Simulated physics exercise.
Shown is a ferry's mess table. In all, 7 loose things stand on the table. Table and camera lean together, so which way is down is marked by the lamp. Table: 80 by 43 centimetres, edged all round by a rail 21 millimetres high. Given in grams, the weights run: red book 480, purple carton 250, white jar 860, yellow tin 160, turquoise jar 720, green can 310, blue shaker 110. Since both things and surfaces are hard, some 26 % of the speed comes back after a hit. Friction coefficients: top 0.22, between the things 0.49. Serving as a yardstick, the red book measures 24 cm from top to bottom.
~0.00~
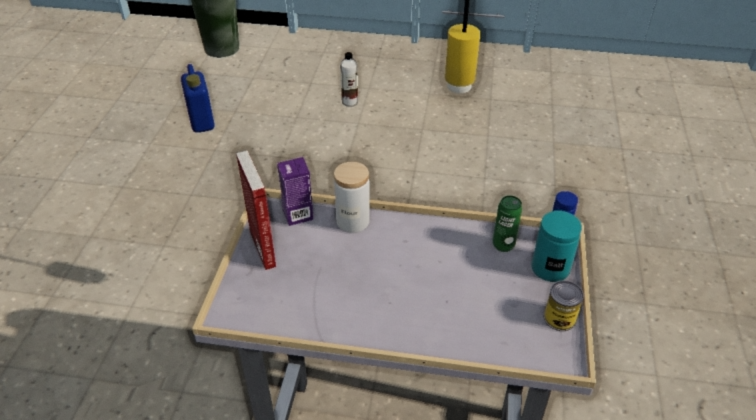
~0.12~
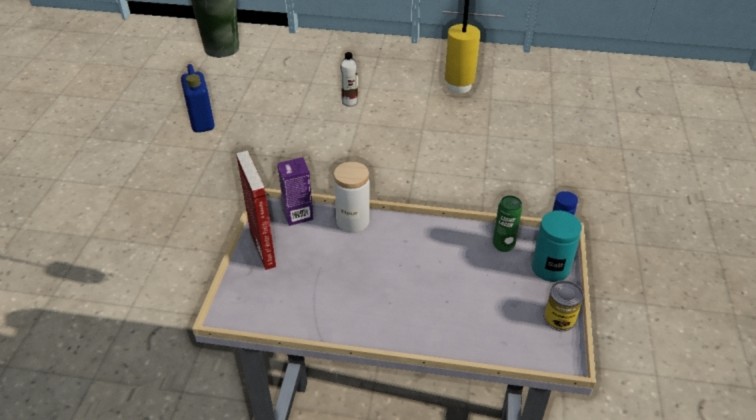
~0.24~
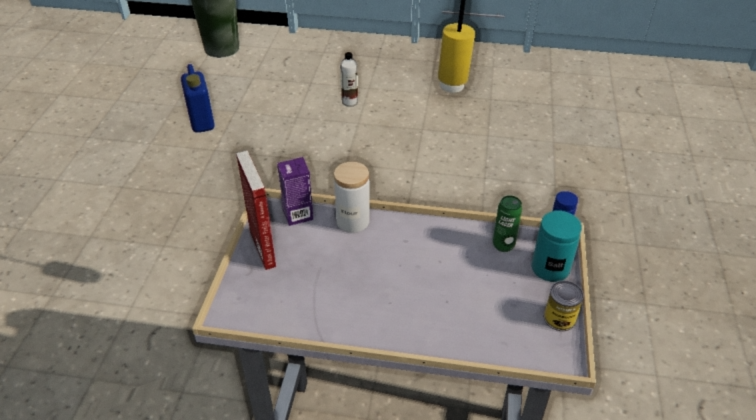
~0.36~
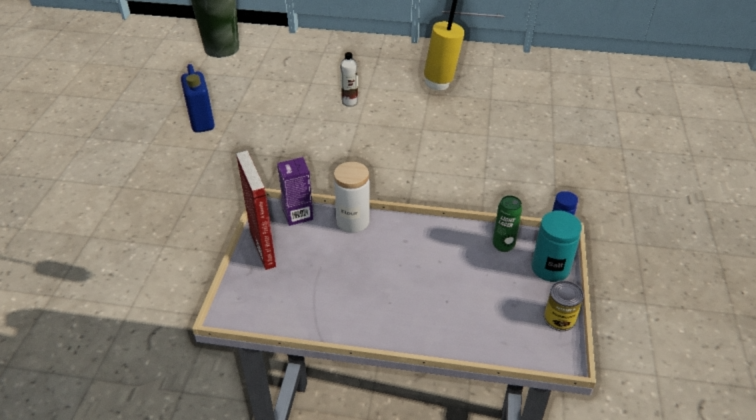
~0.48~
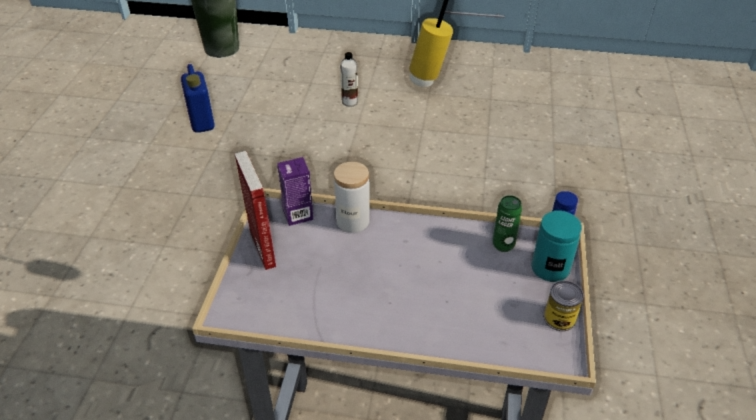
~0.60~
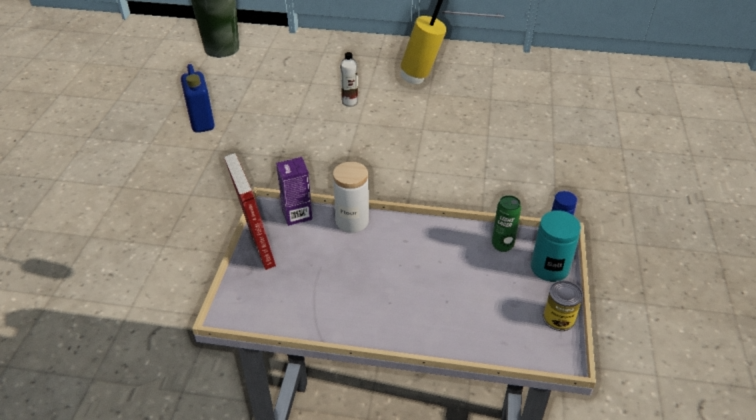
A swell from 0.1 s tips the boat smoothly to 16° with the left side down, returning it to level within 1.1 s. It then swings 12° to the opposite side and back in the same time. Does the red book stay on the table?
No, it falls off.
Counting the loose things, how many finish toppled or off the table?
The answer: 1.
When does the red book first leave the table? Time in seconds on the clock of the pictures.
It happens near 0.8 s.
After 0.80 s, heel 13°, left side down; red book now off the table; purple carton slid 3 cm; green can slid 2 cm.
After 1.00 s, heel 5°, left side down; purple carton slid 5 cm; green can slid 4 cm; blue shaker slid 4 cm.
After 1.20 s, boat level; purple carton slid 5 cm; green can slid 4 cm; blue shaker slid 4 cm.
After 1.40 s, heel 4°, right side down; purple carton slid 5 cm; green can slid 4 cm; blue shaker slid 4 cm.
At rest (2.8 s), off the table, red book; not toppled but over 5 cm from the start, purple carton; the other 5 in place, give or take 5 cm.
